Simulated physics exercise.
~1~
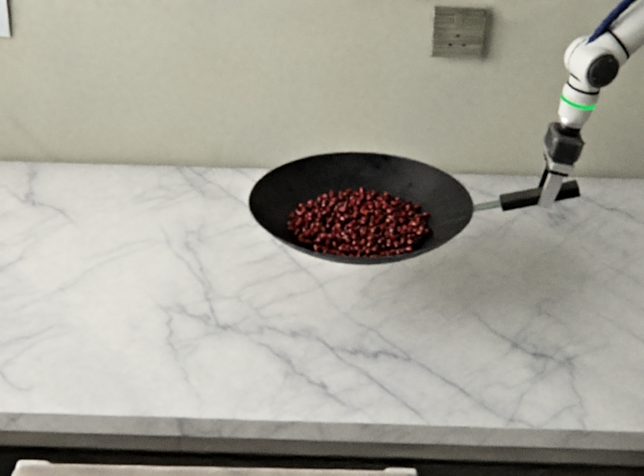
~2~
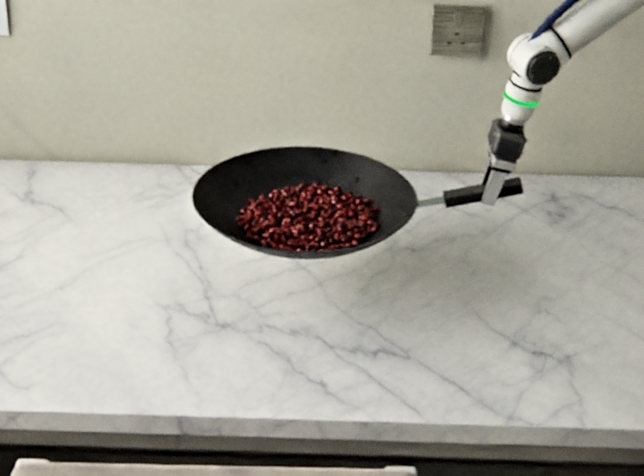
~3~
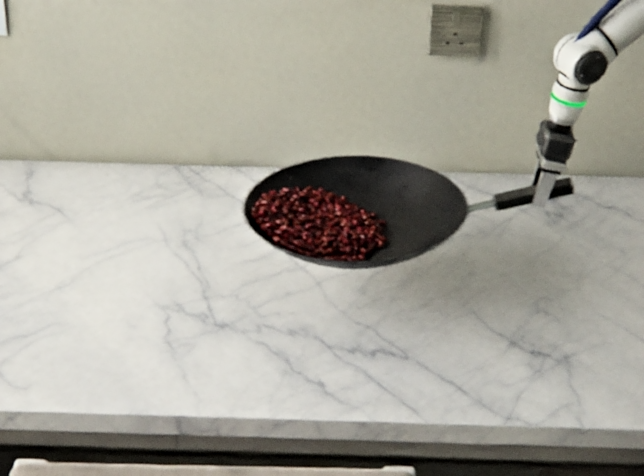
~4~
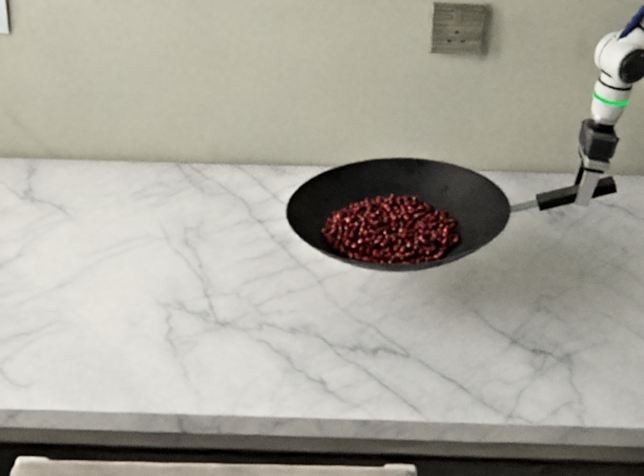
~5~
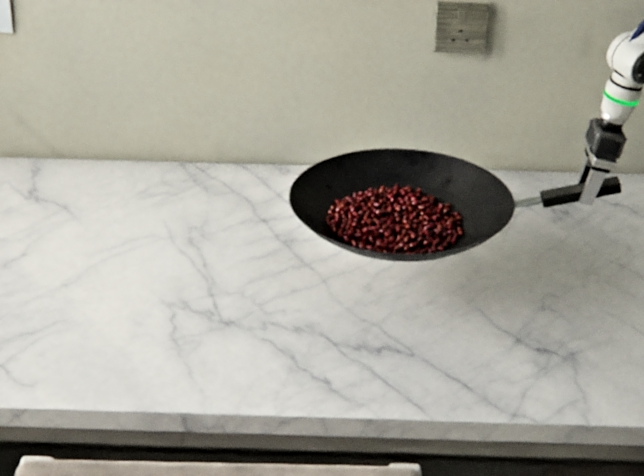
The video shows a robot arm holding a black wok of dark red beans above a marble countertop, moving it left and then back to the right as the beans slide toward the left side, then settle near the middle, with the wok ending upright and the beans still inside.
